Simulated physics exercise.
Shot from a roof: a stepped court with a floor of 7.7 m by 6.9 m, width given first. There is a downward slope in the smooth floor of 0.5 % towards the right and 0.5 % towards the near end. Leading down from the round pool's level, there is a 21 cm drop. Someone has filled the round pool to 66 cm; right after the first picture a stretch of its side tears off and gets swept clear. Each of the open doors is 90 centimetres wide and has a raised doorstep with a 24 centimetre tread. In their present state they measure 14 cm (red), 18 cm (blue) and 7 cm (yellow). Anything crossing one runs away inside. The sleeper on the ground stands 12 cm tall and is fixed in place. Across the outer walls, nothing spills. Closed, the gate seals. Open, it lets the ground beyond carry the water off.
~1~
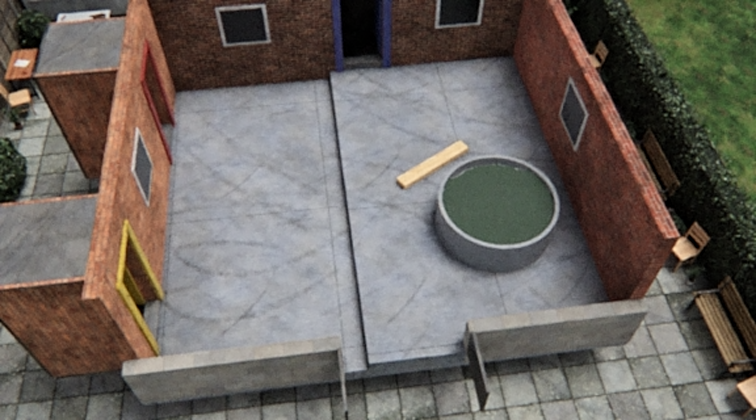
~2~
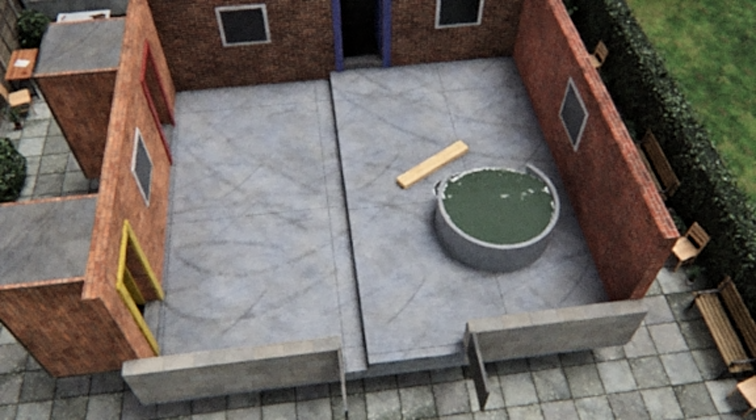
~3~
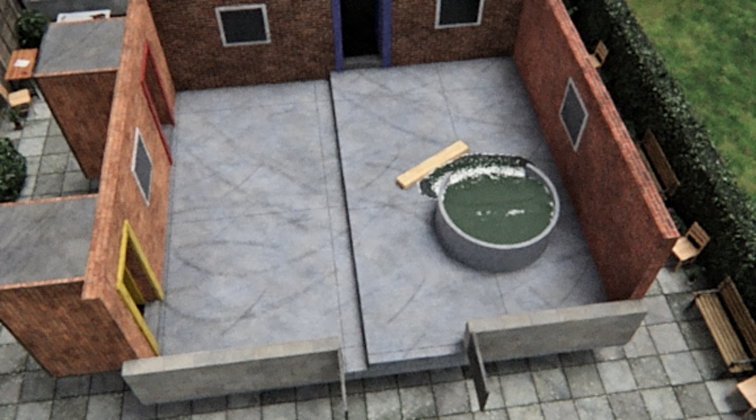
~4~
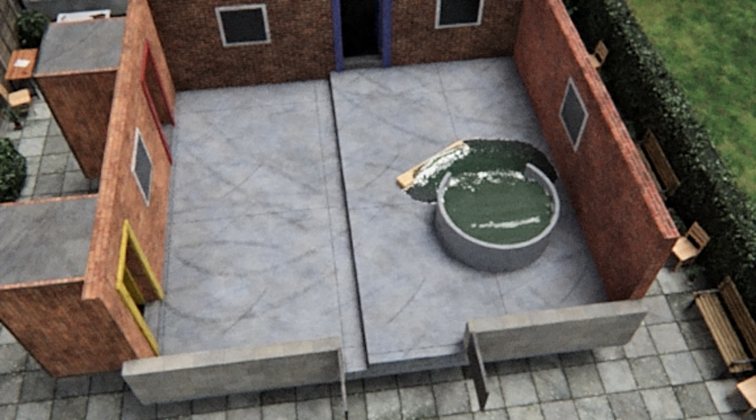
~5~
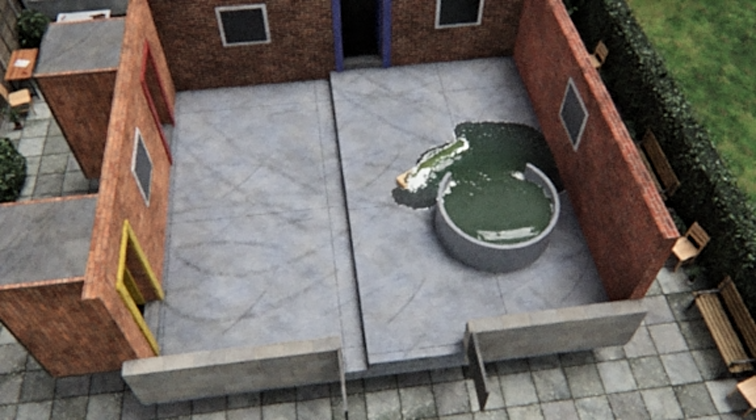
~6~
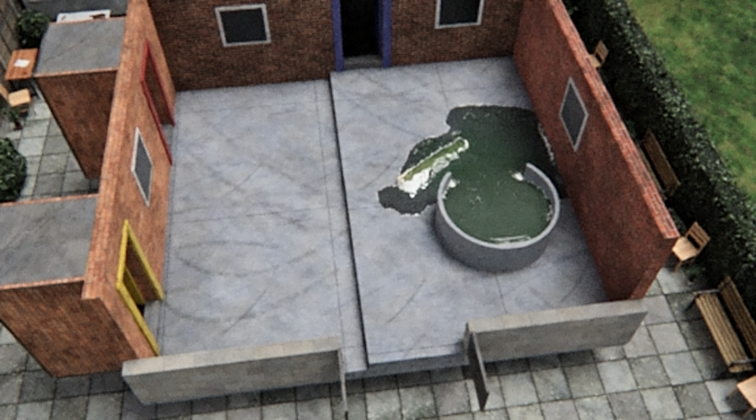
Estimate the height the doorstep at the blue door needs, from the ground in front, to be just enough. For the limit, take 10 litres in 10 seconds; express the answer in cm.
It needs some 9 cm.
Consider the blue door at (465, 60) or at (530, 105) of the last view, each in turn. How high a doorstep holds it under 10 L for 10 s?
You'd want roughly 25 cm there first, then roughly 17 cm.
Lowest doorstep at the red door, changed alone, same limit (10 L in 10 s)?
Door red, min height approx. 8.0 cm.
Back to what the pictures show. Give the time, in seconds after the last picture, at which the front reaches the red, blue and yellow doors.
Red 4.5 s, blue 1.4 s, yellow 6.5 s.
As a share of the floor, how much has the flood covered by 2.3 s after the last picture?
I'd say near 40 percent is wet.
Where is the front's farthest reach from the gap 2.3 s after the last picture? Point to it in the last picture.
Look about (282, 84) in the last picture.
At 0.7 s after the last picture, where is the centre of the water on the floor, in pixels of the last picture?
The balance point sits at roughly (482, 180).
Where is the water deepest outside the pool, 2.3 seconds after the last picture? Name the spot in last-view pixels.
At about pixel (503, 63).
Then, 0.7 s after the last picture water covers 25 % of the floor, deepest (36 cm) near (450, 165); it has not reached the blue door.
Then, 2.3 s after the last picture water covers 40 % of the floor, deepest (30 cm) near (503, 63); 11 cm at the blue door, 0 litres in over its 18 cm doorstep.
Then, 9.3 s after the last picture water covers 90 % of the floor, deepest (12 cm) near (156, 381); 3 cm at the blue door, 0 litres in over its 18 cm doorstep.
At the blue door as built, the water peaked near 15 cm, 1.9 s after the last picture.
Run again over the same 10 s with other heights there, 19 litres in over 7 cm, 6 litres over 10 cm. The limit of 10 litres is kept from about 9 cm up.
